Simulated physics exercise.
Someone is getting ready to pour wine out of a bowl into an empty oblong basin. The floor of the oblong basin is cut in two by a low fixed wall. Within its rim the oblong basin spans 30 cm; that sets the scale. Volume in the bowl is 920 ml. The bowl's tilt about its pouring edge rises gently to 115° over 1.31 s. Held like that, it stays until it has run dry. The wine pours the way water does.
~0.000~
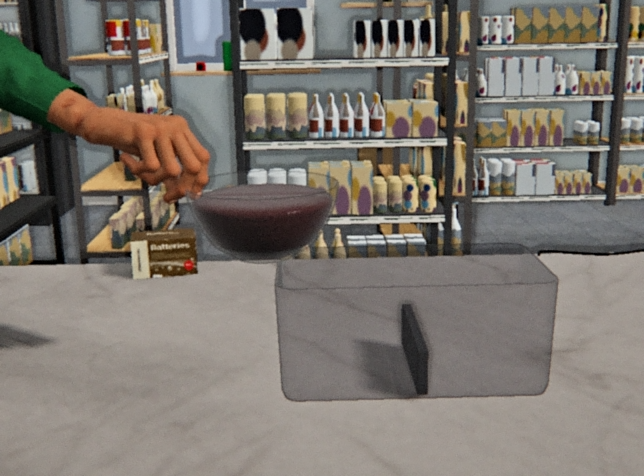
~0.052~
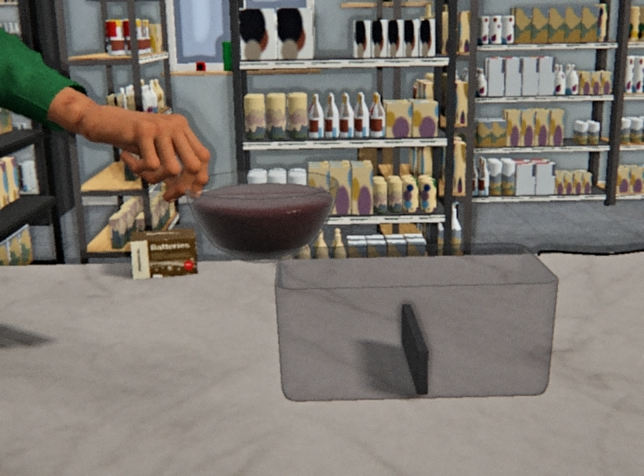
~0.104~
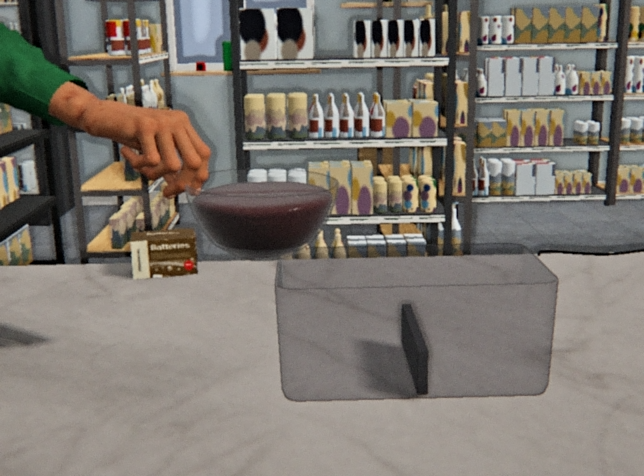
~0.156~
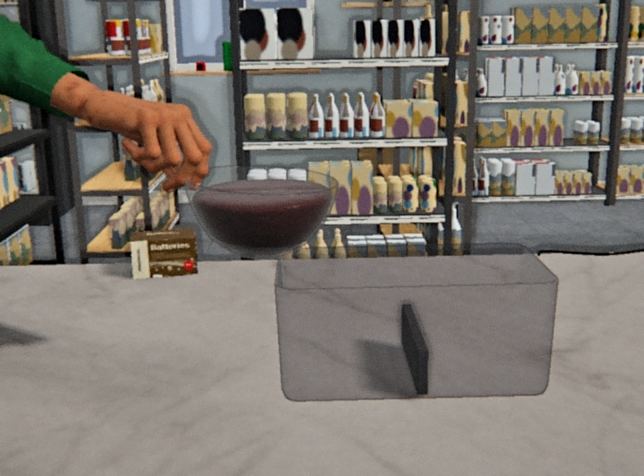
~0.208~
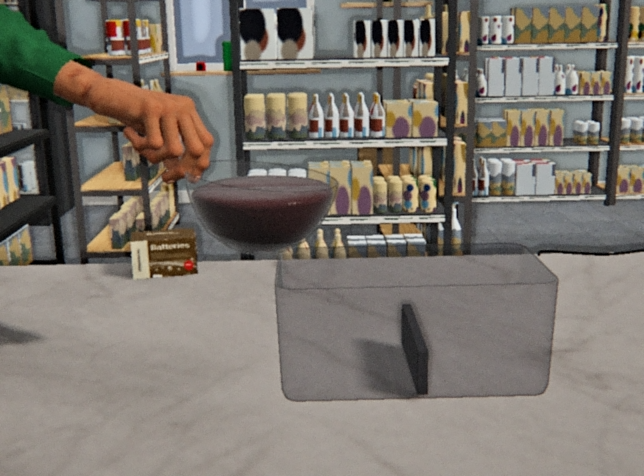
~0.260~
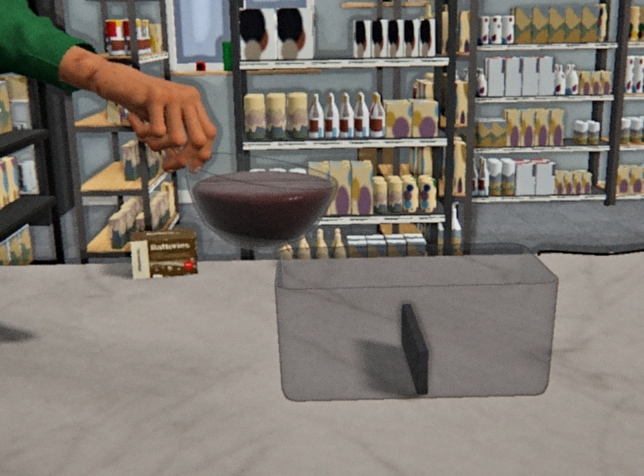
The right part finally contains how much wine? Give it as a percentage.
About 84 in every hundred parts.
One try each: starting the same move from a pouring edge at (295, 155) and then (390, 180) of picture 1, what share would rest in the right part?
Near 30 in a hundred on the first go and near 90 in a hundred on the second.
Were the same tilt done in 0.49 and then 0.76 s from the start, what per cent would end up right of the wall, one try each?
The first try gives around 65 percent, the second around 70 percent.
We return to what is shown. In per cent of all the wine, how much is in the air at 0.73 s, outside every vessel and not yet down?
At that moment, about 36 percent.
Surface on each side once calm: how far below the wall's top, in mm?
Noted: Left near 48 mm, right near 16 mm.
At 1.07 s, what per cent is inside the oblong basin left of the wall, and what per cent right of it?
Near 14 on the left, 78 on the right.
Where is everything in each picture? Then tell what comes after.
In the first frame, it leans 0°; its right rim is at (338, 184); the wine meets the walls at (192, 198) and (334, 195); the oblong basin's rim runs from (278, 269) to (540, 263); the wall's top is at (414, 327).
In the second frame, it leans 0°; its right rim is at (338, 184); the wine meets the walls at (192, 198) and (334, 195).
In the third frame, it leans 2°; its right rim is at (338, 184); the wine meets the walls at (193, 196) and (333, 192).
In the fourth frame, it leans 4°; its right rim is at (338, 184); the wine meets the walls at (193, 194) and (334, 191).
In the fifth frame, it leans 7°; its right rim is at (338, 184); the wine meets the walls at (192, 190) and (334, 187).
In the sixth frame, it leans 11°; its right rim is at (337, 185); the wine meets the walls at (193, 184) and (335, 183).
By 0.73 s the tilt is 67° and 46 per cent is still to pour, 10 is left of the wall and 8 right of it.
By 1.07 s the tilt is 105° and 0 per cent is still to pour, 15 is left of the wall and 79 right of it.
By 1.42 s the tilt is 115° and 0 per cent is still to pour, 15 is left of the wall and 84 right of it.
By 1.81 s the tilt is 115° and 0 per cent is still to pour, 15 is left of the wall and 84 right of it.
At rest 15 per cent lies left of the wall, 84 right of it and 0 outside.
